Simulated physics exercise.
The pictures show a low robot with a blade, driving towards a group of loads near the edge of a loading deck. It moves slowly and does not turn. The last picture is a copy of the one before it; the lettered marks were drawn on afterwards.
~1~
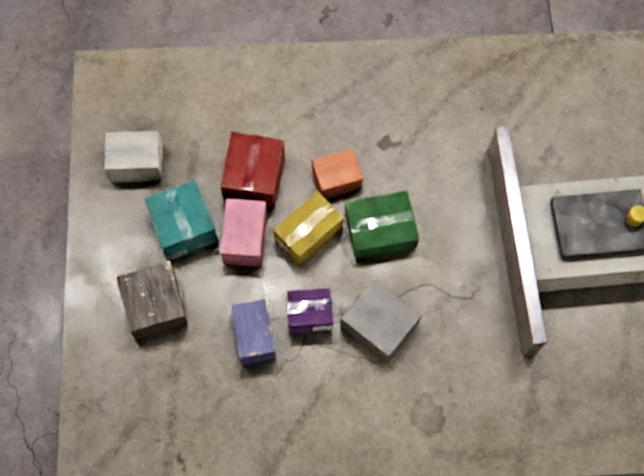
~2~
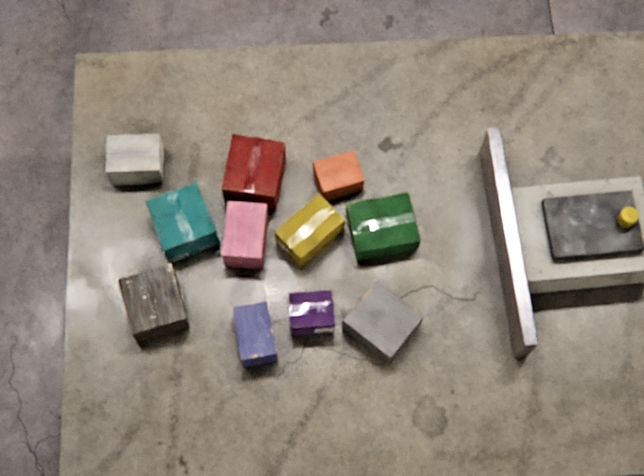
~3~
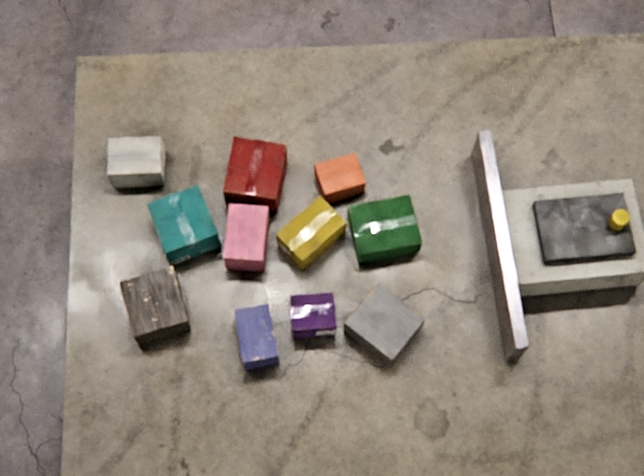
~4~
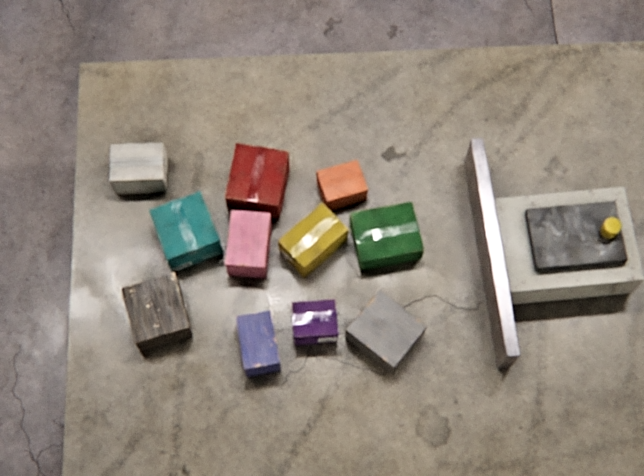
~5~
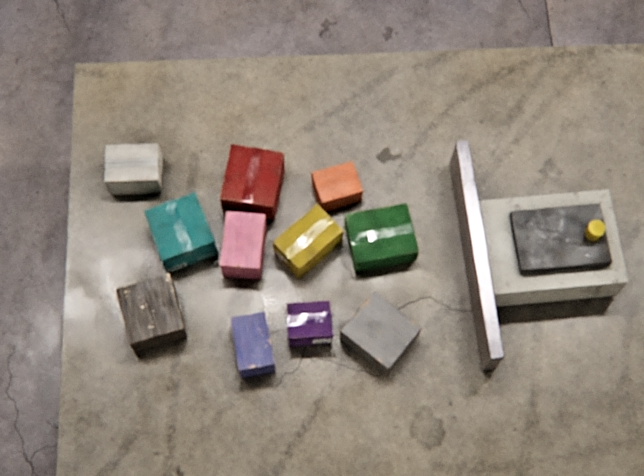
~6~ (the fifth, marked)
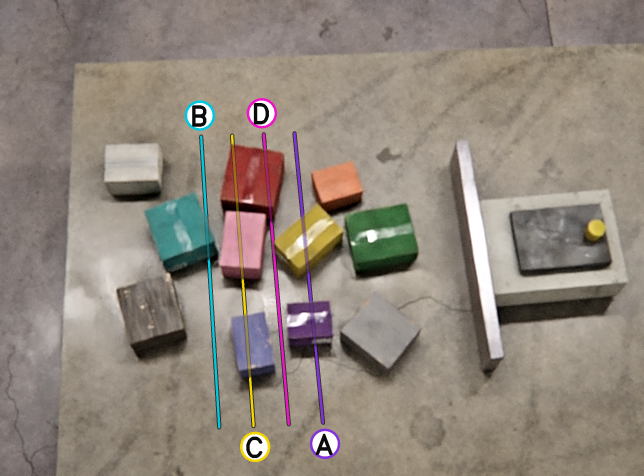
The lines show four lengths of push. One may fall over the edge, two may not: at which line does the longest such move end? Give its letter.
B is the last line within the limit.
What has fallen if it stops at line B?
The turquoise box.
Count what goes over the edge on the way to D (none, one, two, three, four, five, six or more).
The count is none.
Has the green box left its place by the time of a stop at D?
Yes.
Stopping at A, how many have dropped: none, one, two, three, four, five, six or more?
The count is none.
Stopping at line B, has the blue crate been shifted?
Yes.
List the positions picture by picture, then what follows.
In the first frame, purple parcel (310, 311); white parcel (134, 157); turquoise box (181, 221).
In the second frame, robot (586, 226); yellow parcel (310, 231).
In the third frame, robot (577, 228); green box (384, 229).
In the fourth frame, robot (569, 236); pink crate (248, 244).
In the fifth frame, robot (553, 239); blue crate (253, 344); orange crate (337, 187); purple parcel (309, 323).
On the marked copy, A at (308, 270); B at (210, 274); C at (242, 273); D at (276, 271).
Following B. Soon after the start, robot (457, 242); grey crate (342, 339); purple parcel (293, 319).
Later, robot (361, 246); turquoise box (107, 237); black crate (139, 316).
In the end, robot (286, 249); turquoise box over the edge; white parcel (80, 170); one fallen.
As for the rest, A is within the limit but short; C is within the limit but short; D is within the limit but short.
